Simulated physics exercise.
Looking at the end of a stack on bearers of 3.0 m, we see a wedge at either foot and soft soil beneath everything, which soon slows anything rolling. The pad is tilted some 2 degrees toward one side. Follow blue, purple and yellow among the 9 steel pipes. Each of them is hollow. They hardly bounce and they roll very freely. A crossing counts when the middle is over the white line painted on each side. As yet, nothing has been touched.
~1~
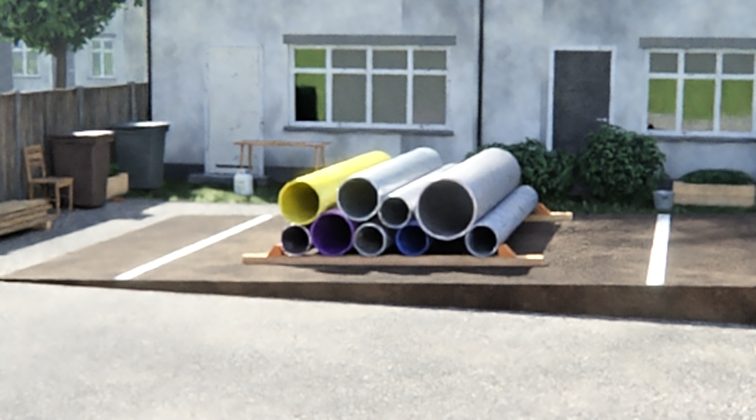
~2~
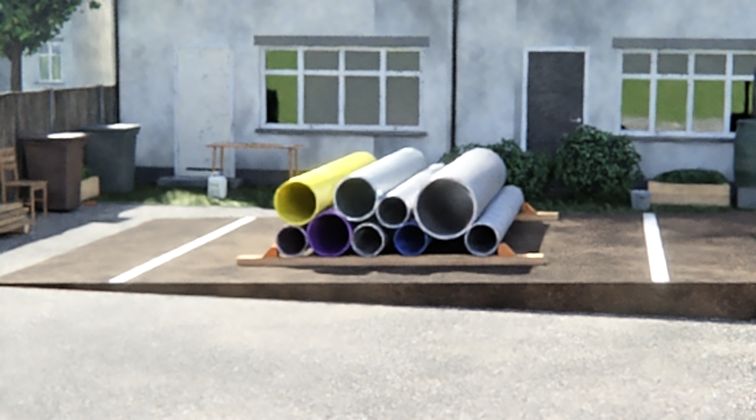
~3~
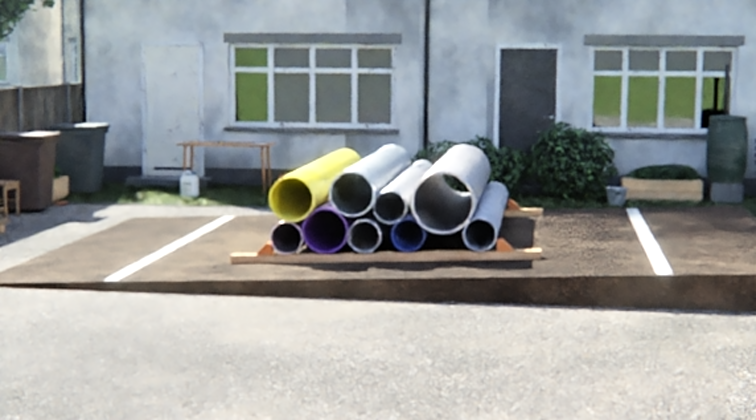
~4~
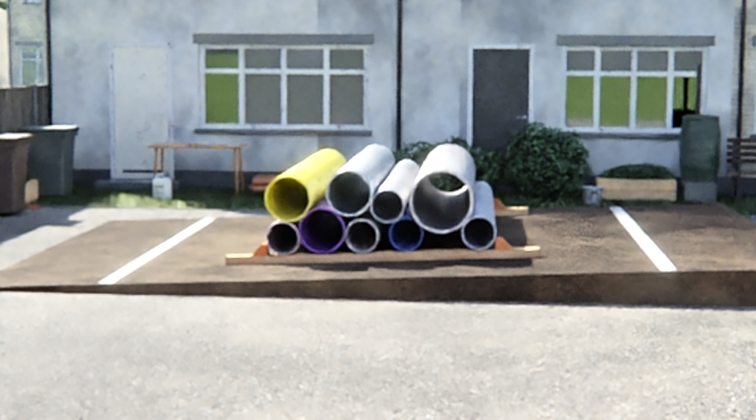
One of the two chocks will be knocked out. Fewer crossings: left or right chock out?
Right.
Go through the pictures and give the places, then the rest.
In the first frame, blue (412, 240), purple (332, 234), yellow (301, 202); the pad slopes 2° down to the left; 5 of the 9 form the bottom row; all still.
In the second frame, blue (410, 240), purple (329, 234), yellow (297, 203); at rest.
In the third frame, blue (408, 236), purple (325, 231), yellow (292, 199); both chocks in; lines at (156, 264) and (657, 267); all still.
In the fourth frame, blue (406, 235), purple (322, 231), yellow (288, 199); all still.
Chock on the left freed, after 3.1 s, blue is on the bearers, 110 cm from the bearers' left end, rolling left; purple is off the bearers, 5 cm short of the left line, rolling left; yellow is past the left line; 2 past a line.
Chock on the left freed, at the end, blue is off the bearers, 90 cm short of the left line; purple is past the left line; yellow is past the left line; 4 past a line.
Chock on the right freed, after 1.9 s, blue is on the bearers, 80 cm from the bearers' right end, rolling right; purple is on the bearers, 95 cm from the bearers' left end; yellow is up on others, 65 cm from the bearers' left end; 0 past a line.
Chock on the right freed, at the end, blue is on the bearers, 100 cm from the bearers' right end; purple is on the bearers, 95 cm from the bearers' left end; yellow is up on others, 65 cm from the bearers' left end; 0 past a line.
